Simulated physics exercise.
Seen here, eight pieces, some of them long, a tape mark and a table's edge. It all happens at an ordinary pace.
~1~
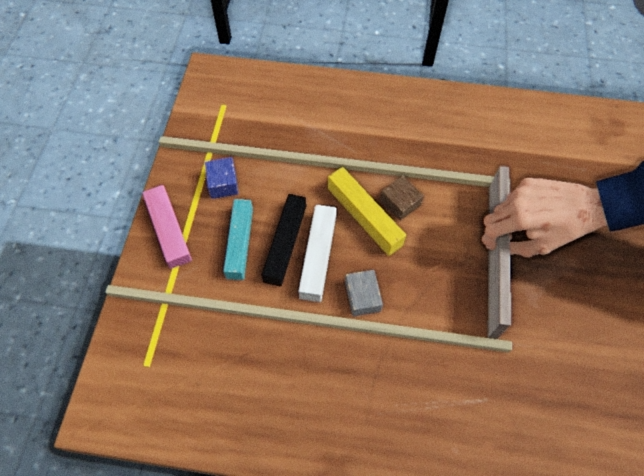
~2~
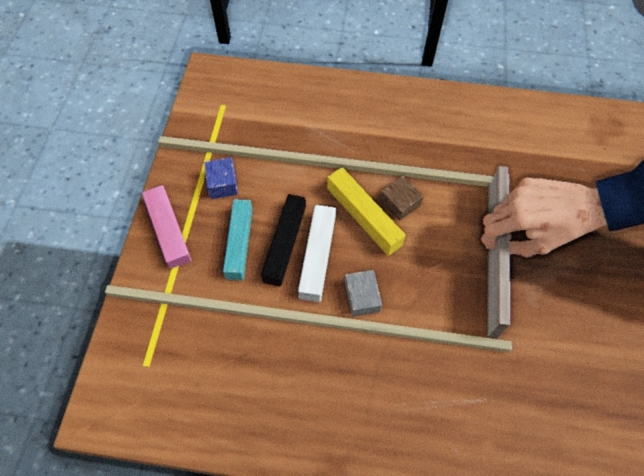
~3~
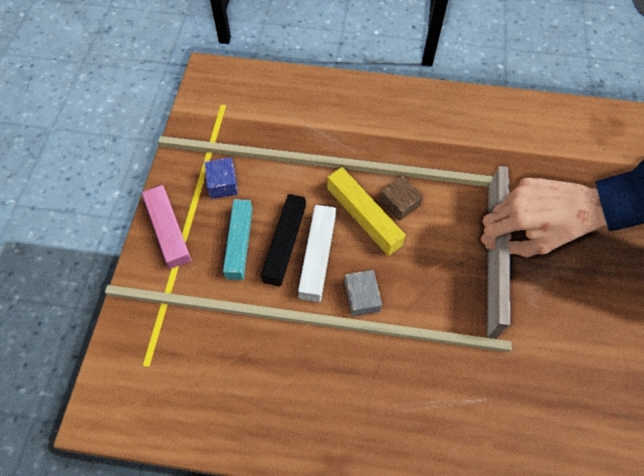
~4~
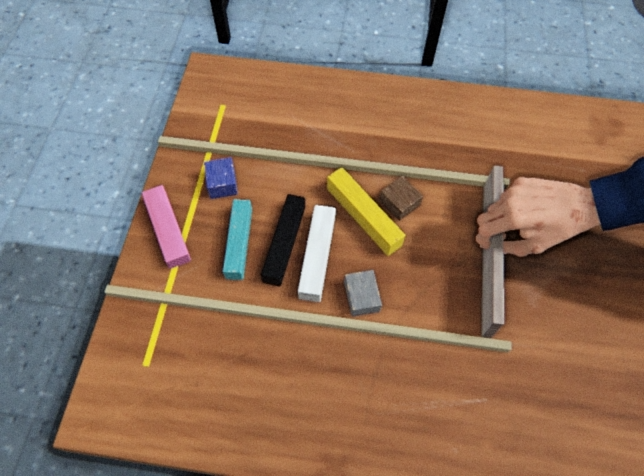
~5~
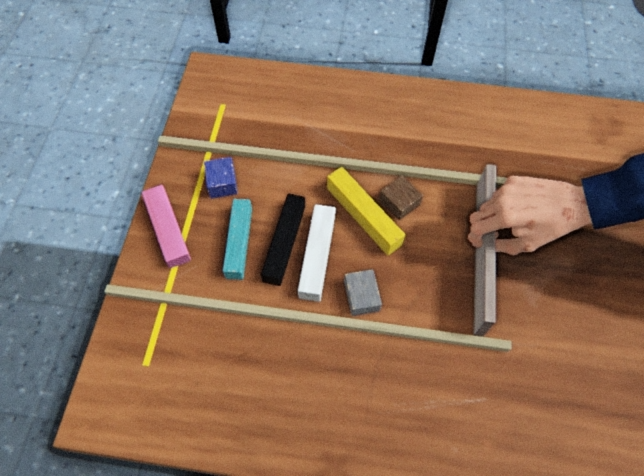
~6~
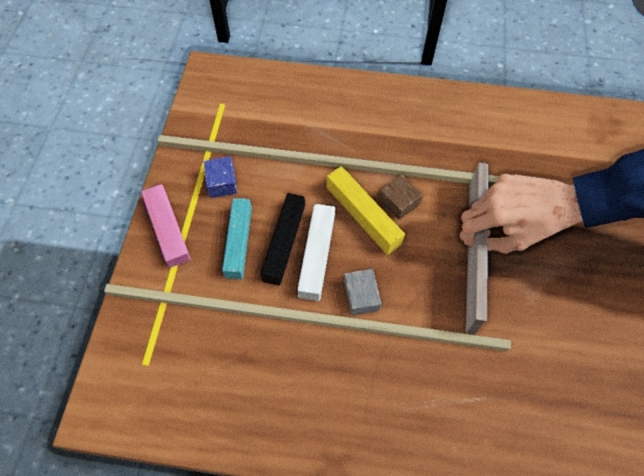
A hand slid a upright board a short way left between two thin rails on a wooden table, while the colourful sticks and small blocks lying between it and the yellow tape stayed still.
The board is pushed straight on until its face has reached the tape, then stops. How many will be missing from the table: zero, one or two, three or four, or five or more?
In the end the number that fall off is three or four.
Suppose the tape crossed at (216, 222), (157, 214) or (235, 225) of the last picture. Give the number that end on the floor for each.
In that order 1, 6 and 0.
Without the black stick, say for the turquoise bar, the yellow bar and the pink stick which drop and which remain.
The turquoise bar tumbles off, the yellow bar is kept, the pink stick tumbles off.
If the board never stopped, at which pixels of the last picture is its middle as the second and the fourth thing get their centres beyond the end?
Its middle is around (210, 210) and later (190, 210).
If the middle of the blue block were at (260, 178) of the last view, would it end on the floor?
The blue block falls.
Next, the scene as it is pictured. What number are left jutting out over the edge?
Overhanging: 1.
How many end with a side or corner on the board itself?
The number is 3.
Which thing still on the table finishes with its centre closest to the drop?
That is the white stick.
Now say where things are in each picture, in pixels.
Pink stick (167, 226); blue block (222, 178); turquoise bar (239, 239); board (499, 250); tape (190, 220), in the first frame.
Blue block (221, 178); white stick (318, 253), in the second frame.
Turquoise bar (238, 239); black stick (285, 239), in the third frame.
Pink stick (166, 226); yellow bar (364, 211), in the fourth frame.
Blue block (221, 178); grey block (362, 293), in the fifth frame.
Pink stick (166, 225); blue block (221, 177); turquoise bar (238, 238); board (477, 246); tape (189, 218), in the sixth frame.
A little later, none off yet; pink stick at rest near (166, 225); blue block at rest near (221, 177); turquoise bar at rest near (238, 238).
Next, none off yet; pink stick at rest near (166, 225); blue block at rest near (221, 177); turquoise bar shifted a little near (219, 237).
Later still, none off yet; pink stick shifted a little near (129, 222); blue block shifted about its own width near (173, 173); turquoise bar shifted about its own width near (145, 232).
When it is over, the number that fall off is three or four; down, black stick, turquoise bar, blue block and pink stick.
